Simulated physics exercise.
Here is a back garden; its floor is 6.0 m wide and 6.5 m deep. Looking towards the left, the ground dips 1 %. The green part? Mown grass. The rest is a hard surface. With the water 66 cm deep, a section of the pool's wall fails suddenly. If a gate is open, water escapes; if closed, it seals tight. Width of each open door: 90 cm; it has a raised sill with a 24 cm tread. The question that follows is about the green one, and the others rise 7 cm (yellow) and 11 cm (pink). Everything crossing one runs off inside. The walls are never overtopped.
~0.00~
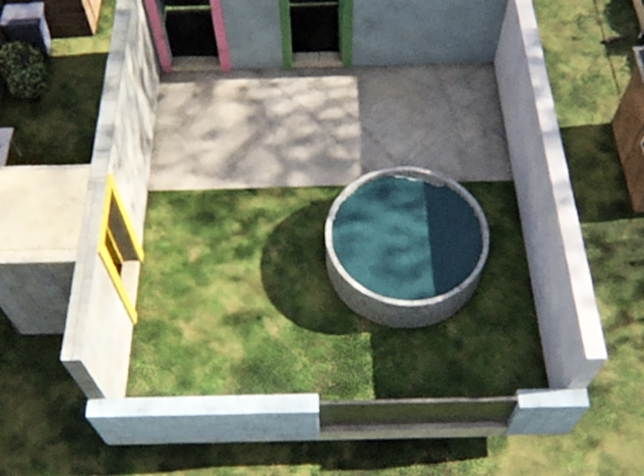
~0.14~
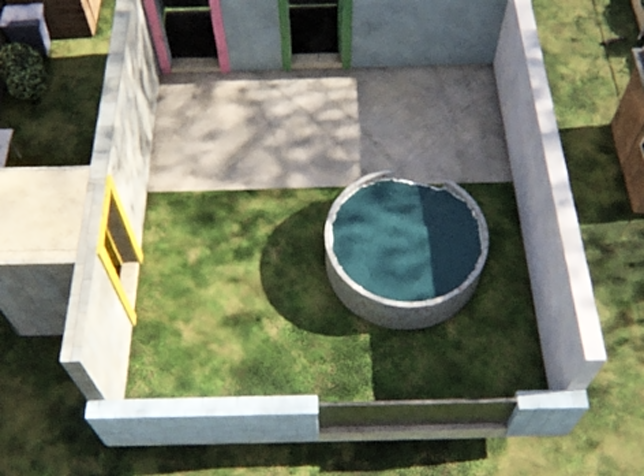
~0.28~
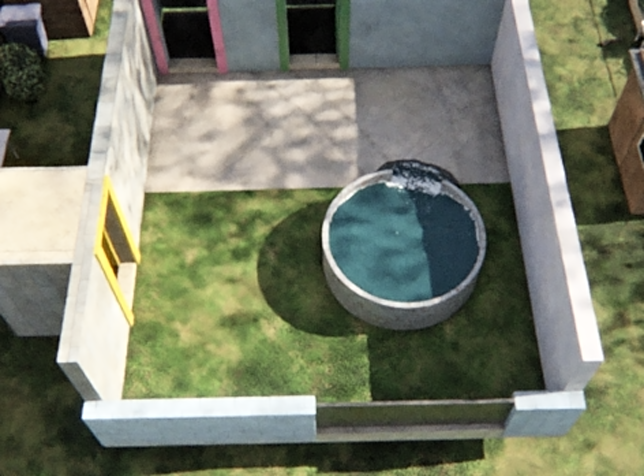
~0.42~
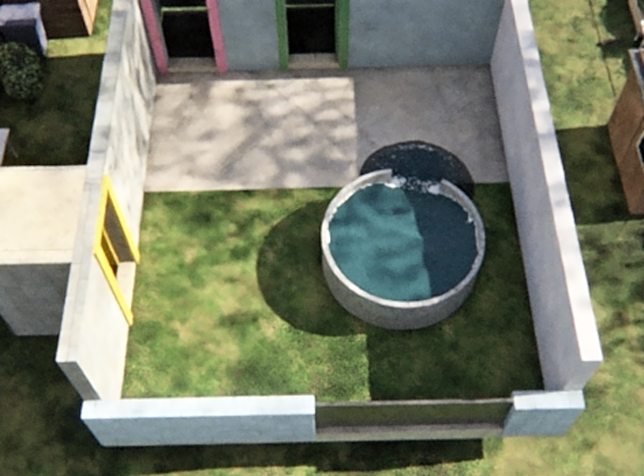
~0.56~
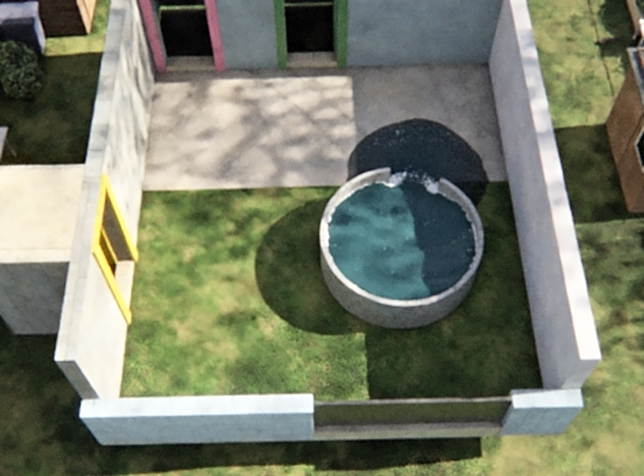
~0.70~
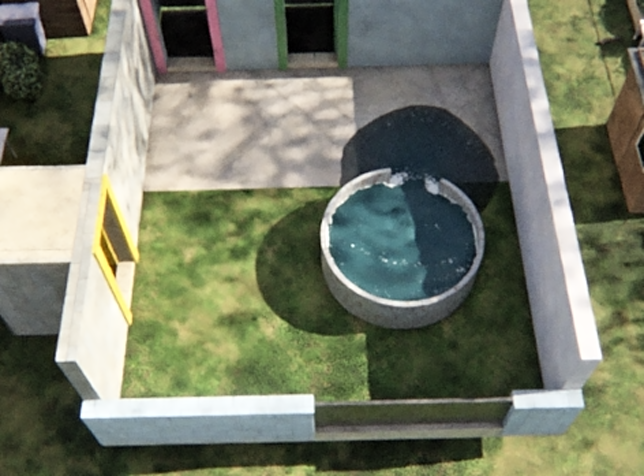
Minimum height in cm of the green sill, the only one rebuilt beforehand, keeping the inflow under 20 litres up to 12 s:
Roughly 10 cm.
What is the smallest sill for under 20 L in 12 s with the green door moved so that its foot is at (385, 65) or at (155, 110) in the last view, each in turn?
You'd want about 20 cm there first, then about 15 cm.
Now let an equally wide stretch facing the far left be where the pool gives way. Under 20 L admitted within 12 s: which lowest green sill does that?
In that case about 12.5 cm.
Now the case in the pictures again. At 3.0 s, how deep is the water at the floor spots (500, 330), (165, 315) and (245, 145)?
Roughly 0, 0 and 0 cm, in turn.
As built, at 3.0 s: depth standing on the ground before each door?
Depths in cm: Green 13, yellow 0, pink 4.
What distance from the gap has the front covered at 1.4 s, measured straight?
3.4 m.
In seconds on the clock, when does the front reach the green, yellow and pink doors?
Green at 1.6 s, yellow at 6.0 s and pink at 2.6 s.
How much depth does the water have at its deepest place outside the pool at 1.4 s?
Roughly 30 cm.
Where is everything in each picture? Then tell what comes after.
The first picture shows the pool at (407, 235) is whole and still, 66 cm deep; the green door at (316, 26) is dry.
In the second picture, the front is at a hidden place, 0.3 m from the gap on the far side; 0.2 m2 of floor is wet, 66 cm left at the back.
In the third picture, water pours out on the far side and has run 0.7 m, to (414, 163); about 10 cm deep outside, 66 cm at the back.
In the fourth picture, the gap is on the far side, the front 1.2 m out at (426, 145); the back of the pool holds 66 cm.
In the fifth picture, the gap is on the far side, the front 1.6 m out at (422, 122); the back of the pool holds 66 cm.
In the sixth picture, water pours out on the far side and has run 1.9 m, to (439, 111); about 6 cm deep outside, 62 cm at the back; the green door at (312, 27), 3.3 m from the gap, is still 1.7 m from the nearest water.
After 1.4 s water covers 25 % of the floor, deepest (30 cm) near (408, 189); it has not reached the green door.
After 3.0 s water covers 35 % of the floor, deepest (28 cm) near (486, 118); 13 cm at the green door, 4 litres in over its 13 cm sill.
After 12.0 s water covers 100 % of the floor, deepest (12 cm) near (155, 88); 6 cm at the green door, 6 litres in over its 13 cm sill.
At the green door as built, the water arrived by 1.7 s and peaked near 16 cm at 2.0 s.
Run again over the same 12 s with other heights there, 31 litres in over 9 cm, 9 litres over 12 cm. The limit of 20 litres is kept from about 10 cm up.
